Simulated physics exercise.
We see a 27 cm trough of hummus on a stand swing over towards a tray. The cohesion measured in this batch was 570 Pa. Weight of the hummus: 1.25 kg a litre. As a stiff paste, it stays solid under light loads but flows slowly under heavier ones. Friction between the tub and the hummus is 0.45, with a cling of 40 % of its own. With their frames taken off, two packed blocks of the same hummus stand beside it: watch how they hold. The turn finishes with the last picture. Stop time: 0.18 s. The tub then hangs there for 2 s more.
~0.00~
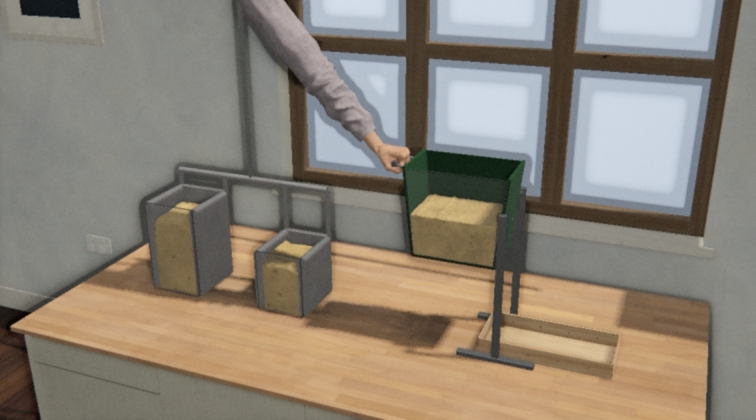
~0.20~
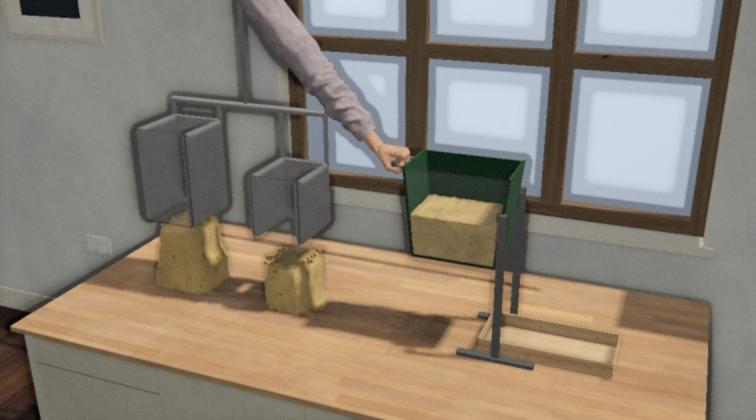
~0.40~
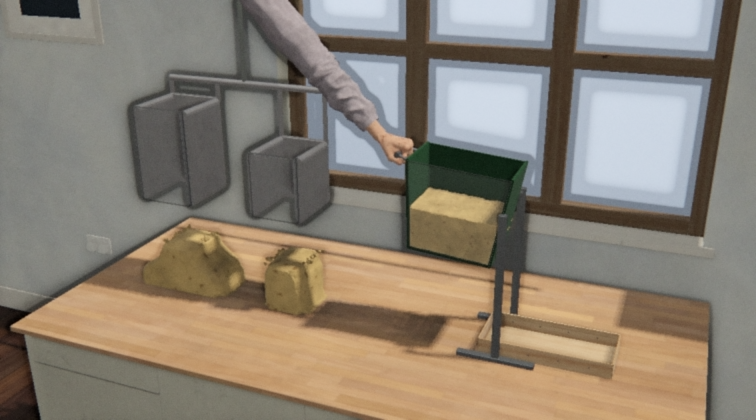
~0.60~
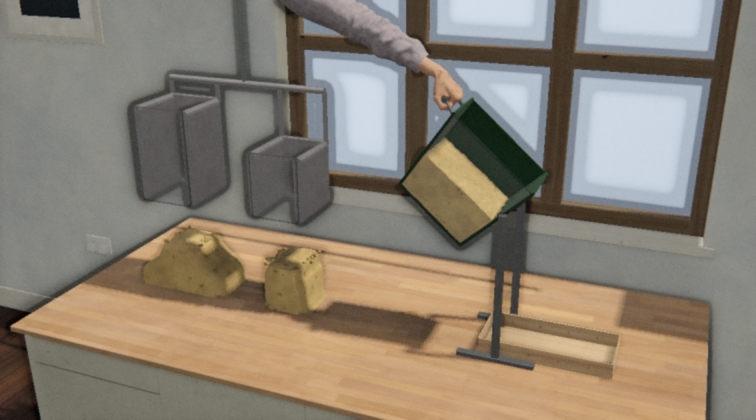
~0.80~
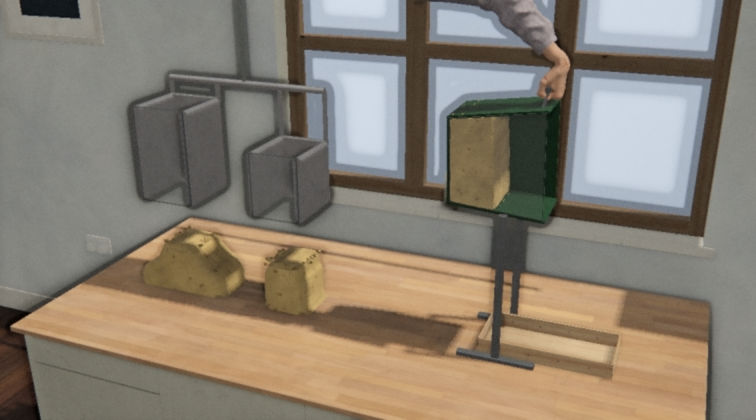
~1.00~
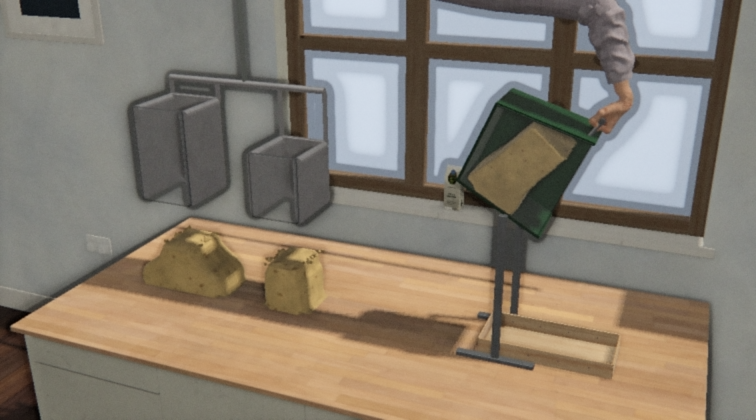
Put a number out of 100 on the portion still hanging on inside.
Roughly 0 percent of it hangs on.
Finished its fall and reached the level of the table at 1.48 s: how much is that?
100 %.
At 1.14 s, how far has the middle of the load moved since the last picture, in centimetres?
Around 16 centimetres.
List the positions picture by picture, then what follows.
Handle-side rim at (405, 168), tilt 0 degrees; highest point of the hummus at (421, 216); test blocks 27 cm, 18 cm high (left to right), in the first frame.
Handle-side rim at (405, 168), tilt 0 degrees; highest point of the hummus at (421, 216); test blocks 24 cm, 17 cm high (left to right), in the second frame.
Handle-side rim at (409, 160), tilt 5 degrees; highest point of the hummus at (414, 208); test blocks 17 cm, 17 cm high (left to right), in the third frame.
Handle-side rim at (455, 115), tilt 41 degrees; highest point of the hummus at (428, 157); test blocks 17 cm, 17 cm high (left to right), in the fourth frame.
Handle-side rim at (548, 115), tilt 88 degrees; highest point of the hummus at (488, 118); test blocks 17 cm, 17 cm high (left to right), in the fifth frame.
Handle-side rim at (593, 146), tilt 114 degrees; highest point of the hummus at (535, 130); test blocks 17 cm, 17 cm high (left to right), in the sixth frame.
By 1.14 s, the tub is at 114 degrees and holds 51 %.
By 1.31 s, the tub is at 114 degrees and holds 0 %.
By 1.48 s, the tub is at 114 degrees and holds 0 %.
By 1.65 s, the tub is at 114 degrees and holds 0 %.
By 3.00 s, at the end, the tub is at 114 degrees and holds 0 %.
